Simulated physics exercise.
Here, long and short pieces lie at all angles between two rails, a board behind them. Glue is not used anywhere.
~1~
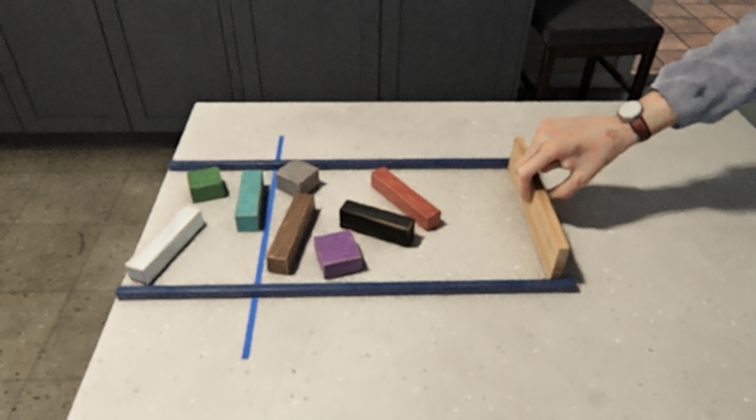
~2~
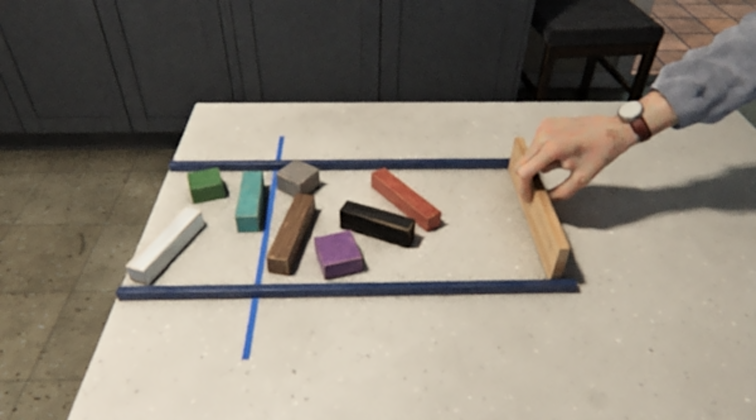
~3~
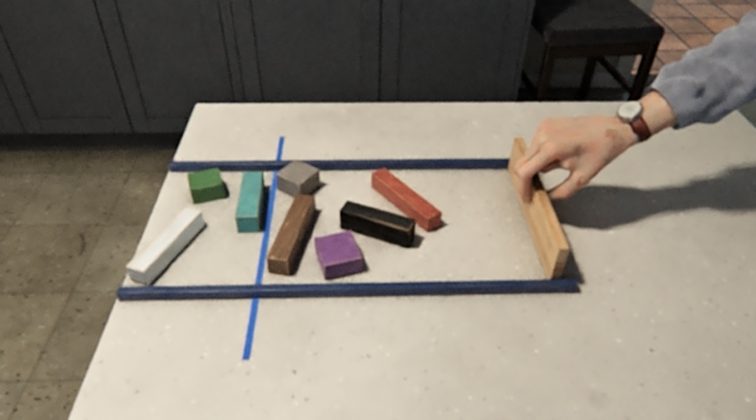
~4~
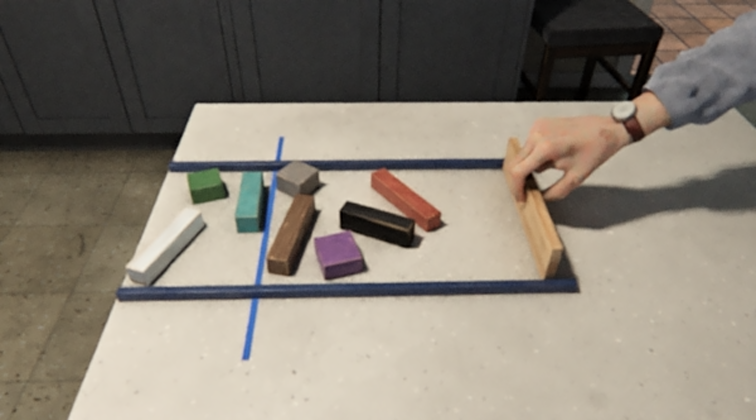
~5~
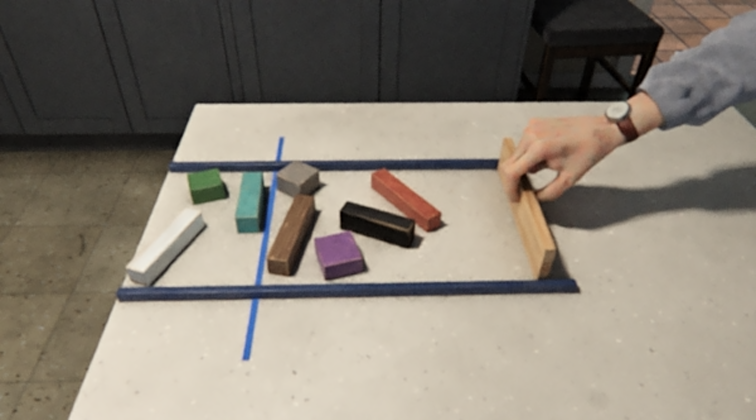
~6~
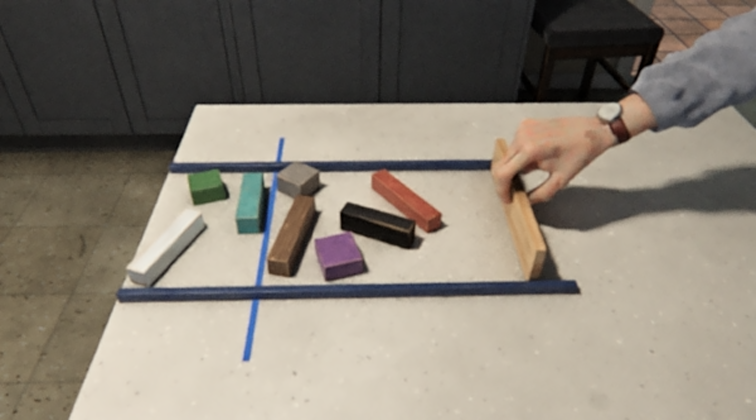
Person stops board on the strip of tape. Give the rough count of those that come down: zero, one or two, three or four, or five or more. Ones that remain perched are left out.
Expect no piece at all to go down.
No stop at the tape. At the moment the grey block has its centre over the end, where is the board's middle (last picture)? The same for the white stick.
The middle would be close to (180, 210) and then close to (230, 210).
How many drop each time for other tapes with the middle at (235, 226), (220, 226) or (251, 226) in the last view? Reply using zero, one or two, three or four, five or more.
Result per tape, as listed: One or two; just one or two; none at all.
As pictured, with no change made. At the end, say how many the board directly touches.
The count comes out at 2.
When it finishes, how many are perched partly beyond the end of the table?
The number would be 0.
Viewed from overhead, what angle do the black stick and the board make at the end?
I'd estimate about 0 degrees.
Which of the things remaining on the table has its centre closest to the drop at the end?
It's the white stick.
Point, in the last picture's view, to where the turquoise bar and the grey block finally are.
Roughly (204, 201) for the first and roughly (239, 186) for the second.
Soon after, none off yet; white stick at rest near (168, 246); green block at rest near (206, 187); turquoise bar at rest near (251, 202).
At rest, the number that fall off is zero.
